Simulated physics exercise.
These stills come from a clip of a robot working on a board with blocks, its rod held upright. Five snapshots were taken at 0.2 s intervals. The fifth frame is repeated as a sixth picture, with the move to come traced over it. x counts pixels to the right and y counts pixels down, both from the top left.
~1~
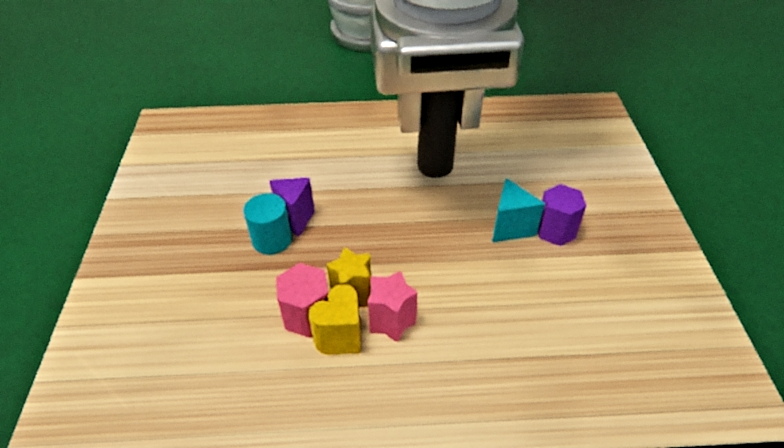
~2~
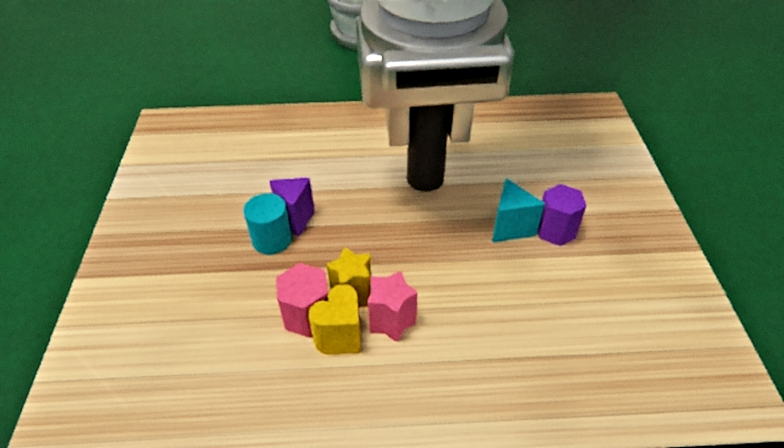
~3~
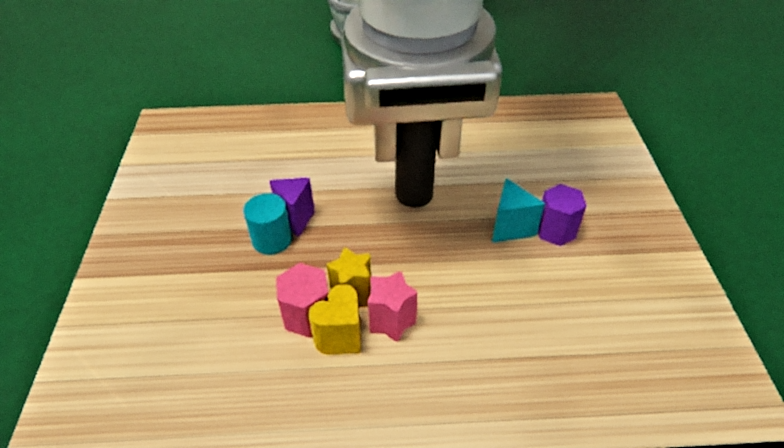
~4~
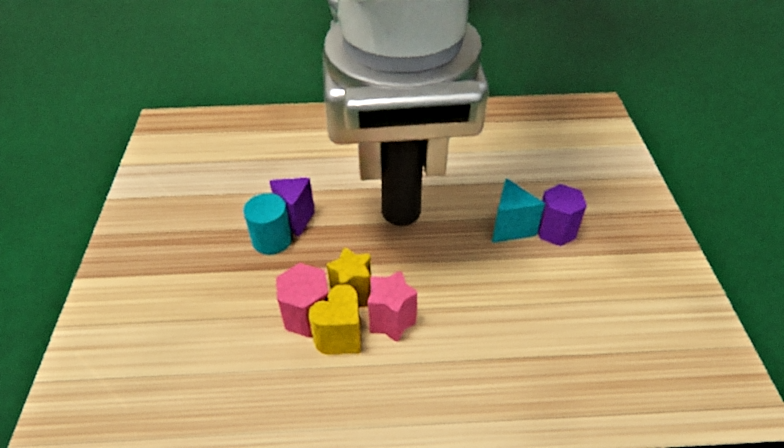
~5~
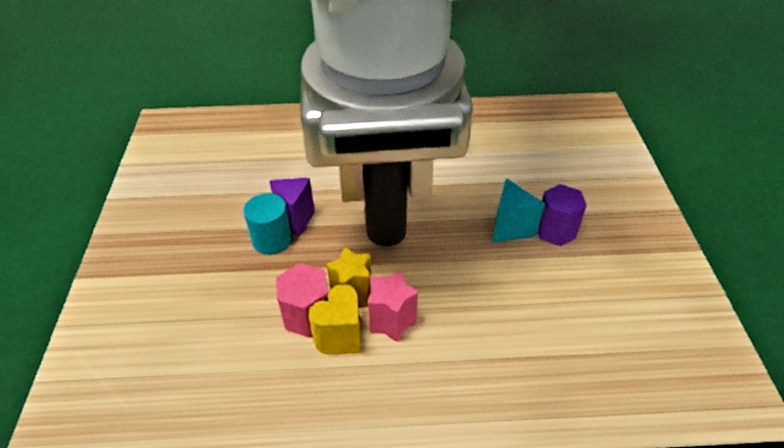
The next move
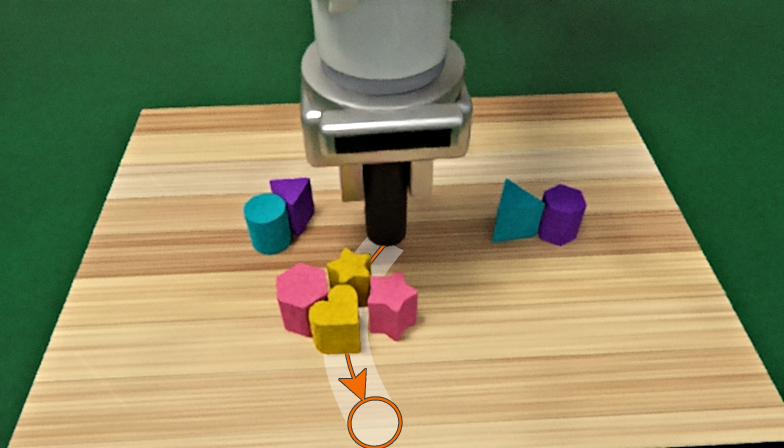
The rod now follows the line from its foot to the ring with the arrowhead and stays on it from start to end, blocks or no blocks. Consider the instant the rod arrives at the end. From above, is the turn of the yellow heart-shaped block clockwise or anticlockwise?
Looking down, it rotates anti-clockwise.
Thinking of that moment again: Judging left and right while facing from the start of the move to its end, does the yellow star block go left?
My answer is no.
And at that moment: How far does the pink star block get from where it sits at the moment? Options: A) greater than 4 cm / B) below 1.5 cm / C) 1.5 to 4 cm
B - below 1.5 cm.
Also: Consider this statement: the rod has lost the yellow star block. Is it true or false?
This is true.
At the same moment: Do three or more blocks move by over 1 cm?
My answer is yes.
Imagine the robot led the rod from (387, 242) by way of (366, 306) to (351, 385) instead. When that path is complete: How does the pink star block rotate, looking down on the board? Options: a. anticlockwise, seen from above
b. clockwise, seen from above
I'll go with a - anticlockwise, seen from above.
Drawn move, from (387, 242) through (354, 290) and (347, 353) to (375, 422).
What follows on the original path. One third of the way, rod (352, 281); pink hexagonal block (282, 300), turned 20° clockwise; yellow heart-shaped block (329, 334), turned 15° anticlockwise; yellow star block (335, 290).
Two thirds of the way, rod (346, 345); pink hexagonal block (268, 311), turned 60° clockwise; yellow heart-shaped block (316, 388), turned 95° anticlockwise; yellow star block (304, 345), turned 40° clockwise.
At the end, rod (374, 414); pink hexagonal block (268, 311), turned 60° clockwise; yellow heart-shaped block (312, 393), turned 105° anticlockwise; yellow star block (303, 350), turned 65° clockwise; pink star block still.
